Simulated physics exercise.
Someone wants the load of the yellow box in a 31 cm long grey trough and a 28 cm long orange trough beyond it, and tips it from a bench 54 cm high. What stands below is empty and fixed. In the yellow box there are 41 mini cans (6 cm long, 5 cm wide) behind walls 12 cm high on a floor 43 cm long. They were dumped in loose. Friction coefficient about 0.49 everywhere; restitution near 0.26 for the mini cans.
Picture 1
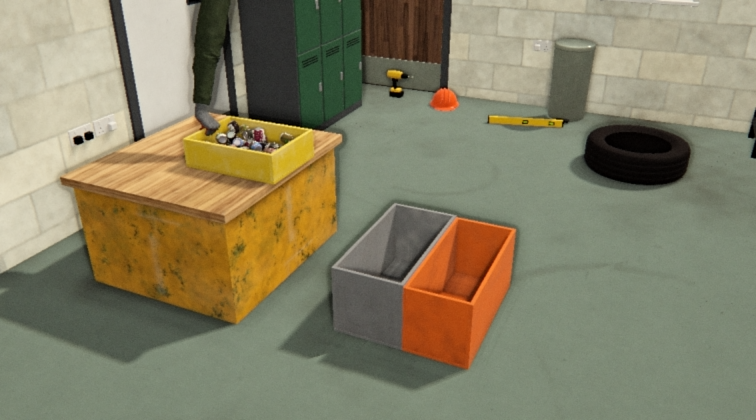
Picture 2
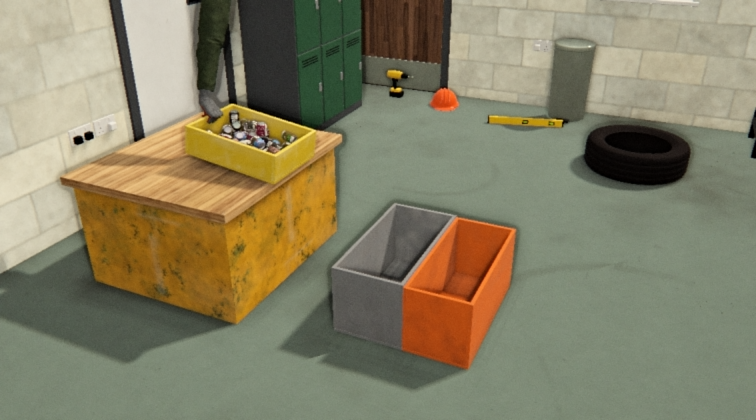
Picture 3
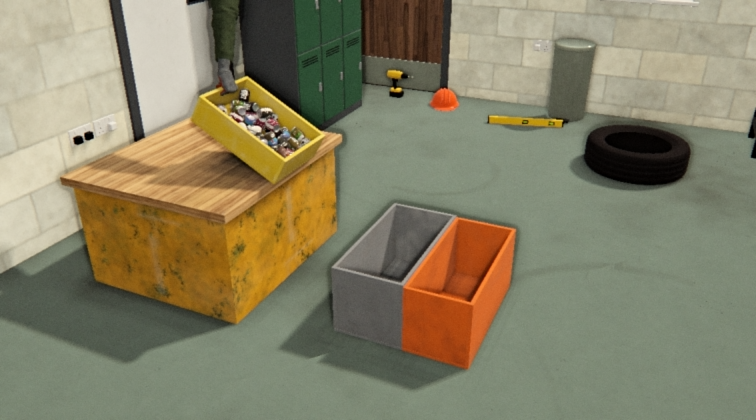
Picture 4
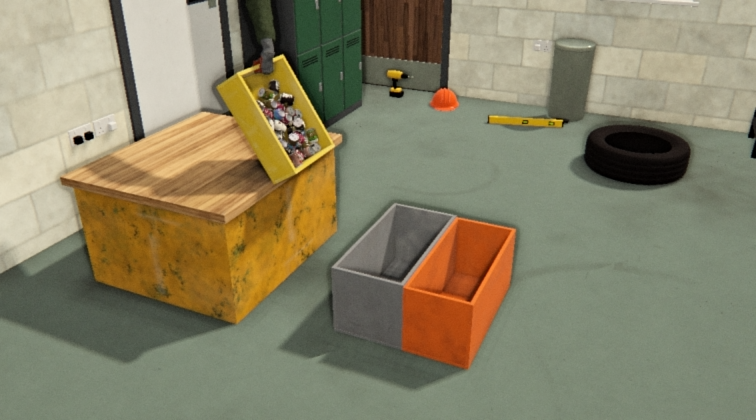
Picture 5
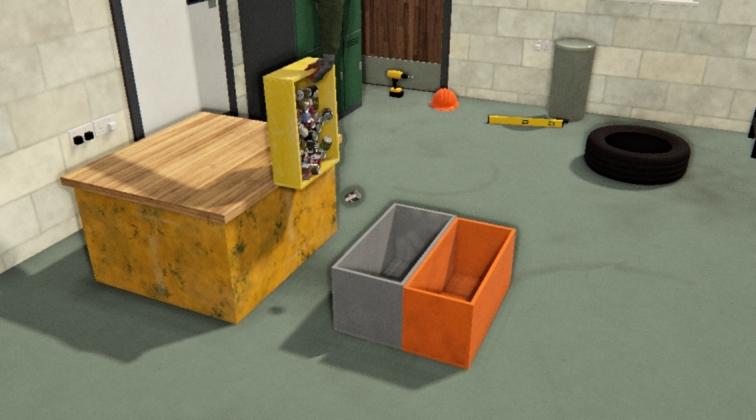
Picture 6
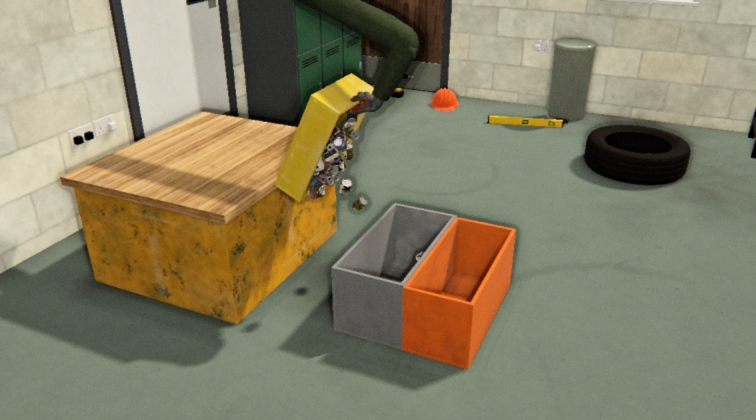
To begin with, a gloved hand holds a yellow box of small cans on a wooden-topped bench, near grey and orange troughs on the floor. The arm raises the box's far end, tilting it steeply rightward until it passes upright, and several cans drop out towards the troughs.
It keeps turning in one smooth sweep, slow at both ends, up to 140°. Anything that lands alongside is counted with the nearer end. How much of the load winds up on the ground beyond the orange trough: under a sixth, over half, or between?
Expect less than a sixth of the load on the ground beyond the orange trough.
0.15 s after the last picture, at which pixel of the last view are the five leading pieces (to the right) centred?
Near (387, 242).
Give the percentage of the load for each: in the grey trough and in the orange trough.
About 25 and 0 per cent.
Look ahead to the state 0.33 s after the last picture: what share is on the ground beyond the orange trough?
About 0 per cent.
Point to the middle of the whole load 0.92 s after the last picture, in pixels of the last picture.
Around (349, 283).
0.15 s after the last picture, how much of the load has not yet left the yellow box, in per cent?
Some 35 per cent.
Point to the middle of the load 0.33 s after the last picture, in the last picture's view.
At about (352, 263).
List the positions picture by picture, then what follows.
In the first frame (places track the rim corner closest to us here), yellow box (270, 154); orange trough (470, 303); tipped 0°; all still inside.
In the second frame, yellow box (274, 155); tipped 8°.
In the third frame, yellow box (284, 159); tipped 29°.
In the fourth frame, yellow box (295, 170); tipped 58°.
In the fifth frame, yellow box (302, 186); tipped 89°; 1 out, the lowest can at (353, 197).
In the sixth frame, yellow box (301, 199); orange trough (470, 303); tipped 116°; 8 out.
Then, 0.15 s after the last picture, tilt 127°; 14 still in the yellow box, 2 in the grey trough, 2 on the ground short of the grey trough and 23 in the air.
Then, 0.33 s after the last picture, tilt 137°; 1 still in the yellow box, 10 in the grey trough, 12 on the ground short of the grey trough and 18 in the air.
Then, 0.59 s after the last picture, tilt 140°; 10 in the grey trough, 30 on the ground short of the grey trough and 1 in the air.
Final count (0.92 s after the last picture), 10 in the grey trough and 31 on the ground short of the grey trough. Asked share, 0 of 41, 0 per cent.
